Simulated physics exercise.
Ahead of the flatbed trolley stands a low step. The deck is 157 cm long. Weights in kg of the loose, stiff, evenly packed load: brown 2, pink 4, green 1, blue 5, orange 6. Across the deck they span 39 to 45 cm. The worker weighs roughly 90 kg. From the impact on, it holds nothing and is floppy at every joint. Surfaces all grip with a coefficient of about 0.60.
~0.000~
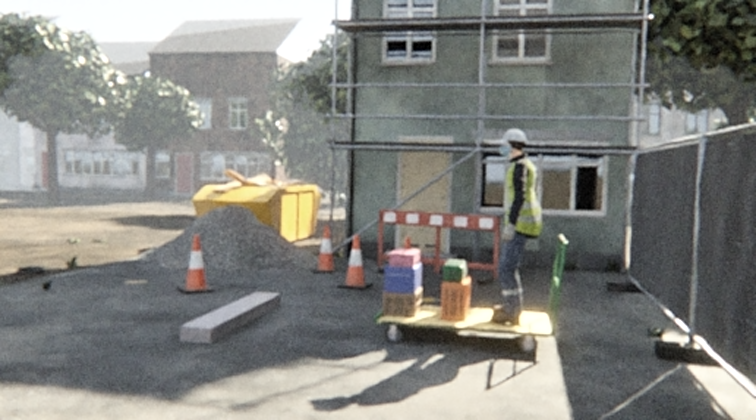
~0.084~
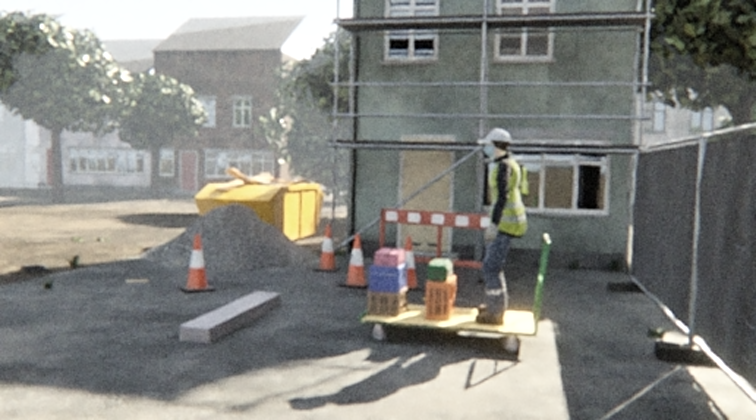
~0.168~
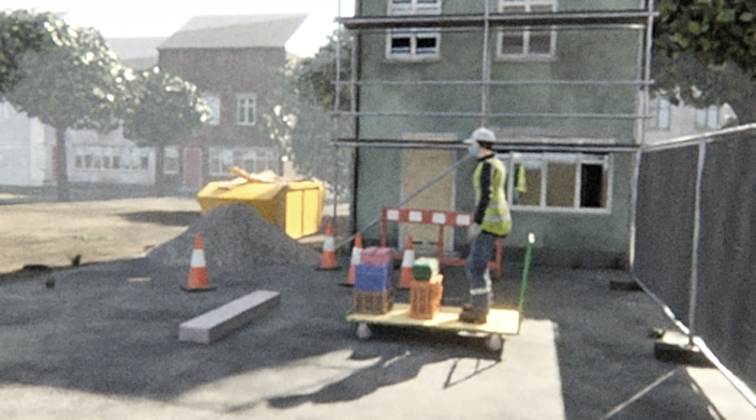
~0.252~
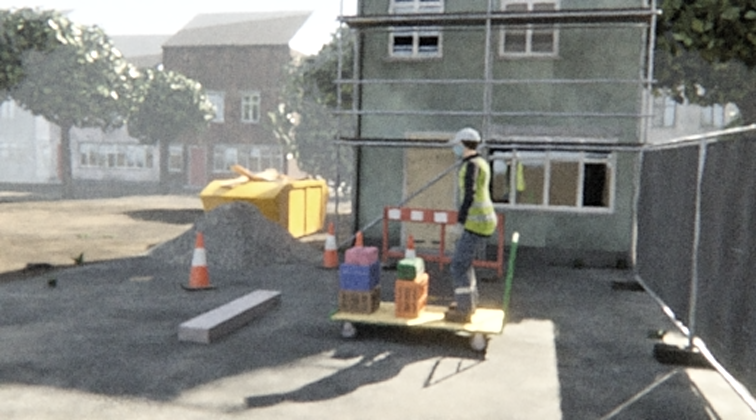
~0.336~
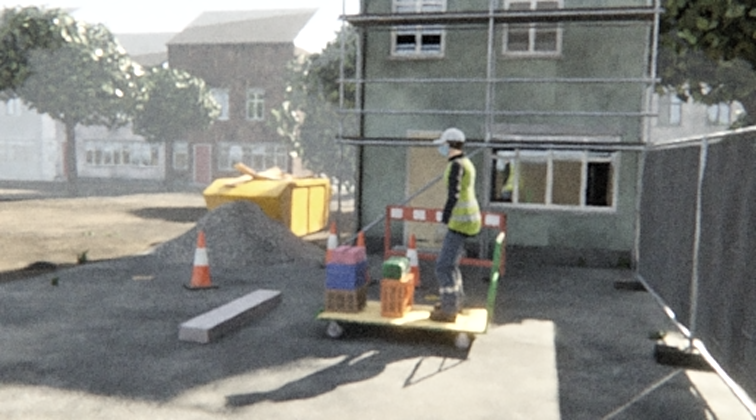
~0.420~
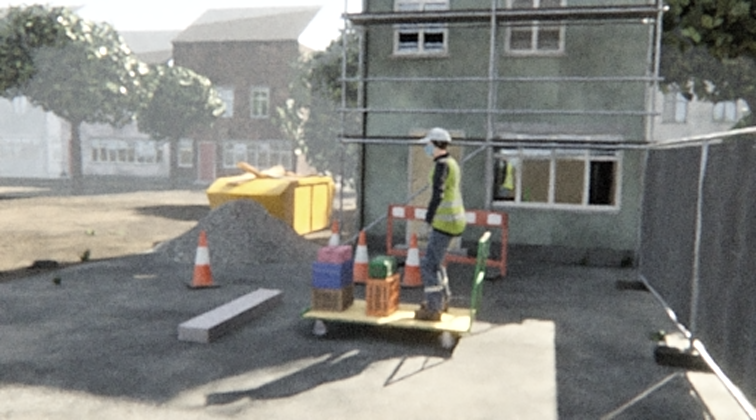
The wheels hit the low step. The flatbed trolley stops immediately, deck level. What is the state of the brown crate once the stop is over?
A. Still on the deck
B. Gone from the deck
The answer is B.
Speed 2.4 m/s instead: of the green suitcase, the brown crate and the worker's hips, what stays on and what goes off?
Green - dropped, brown - kept, hips - kept.
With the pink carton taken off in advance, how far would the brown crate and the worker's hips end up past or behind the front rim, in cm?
Outcome - brown: 20 cm behind rim; hips: 100 cm behind rim.
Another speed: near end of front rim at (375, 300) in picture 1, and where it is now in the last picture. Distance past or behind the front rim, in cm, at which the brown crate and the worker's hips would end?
Brown 10 behind, hips 100 behind.
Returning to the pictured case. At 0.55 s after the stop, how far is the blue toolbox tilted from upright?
Roughly 120° off the vertical.
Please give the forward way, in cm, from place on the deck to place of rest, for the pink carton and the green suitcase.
Forward shift in cm: Pink 105, green 70.
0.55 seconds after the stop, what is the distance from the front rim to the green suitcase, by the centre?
Around 5 cm short of the front rim.
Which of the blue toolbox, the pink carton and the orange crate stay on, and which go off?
Blue: No longer aboard; pink: No longer aboard; orange: Still aboard.
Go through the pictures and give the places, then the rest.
The first picture shows brown crate (403, 301), hips (524, 223), rim corner (376, 320); 151 cm still to roll.
The second picture shows brown crate (388, 300), hips (508, 222), rim corner (360, 319); 137 cm still to roll.
The third picture shows brown crate (374, 299), hips (492, 222), rim corner (345, 318); 123 cm still to roll.
The fourth picture shows brown crate (360, 298), hips (477, 221), rim corner (330, 317); 109 cm still to roll.
The fifth picture shows brown crate (347, 297), hips (462, 221), rim corner (316, 316); 95 cm still to roll.
The sixth picture shows brown crate (333, 296), hips (447, 221), rim corner (302, 315); 81 cm still to roll. Speed about 1.7 m/s.
The wheels strike at 0.90 s.
After 1.45 s the brown crate is 4 cm past the rim, tilted 100°, near (239, 281) in the last picture's view.
After 1.90 s the brown crate is 26 cm past the rim, tilted 145°, near (221, 287) in the last picture's view.
When all is still (2.7 s), past the rim, brown crate, pink carton and blue toolbox; behind it, green suitcase, orange crate and the worker's hips.
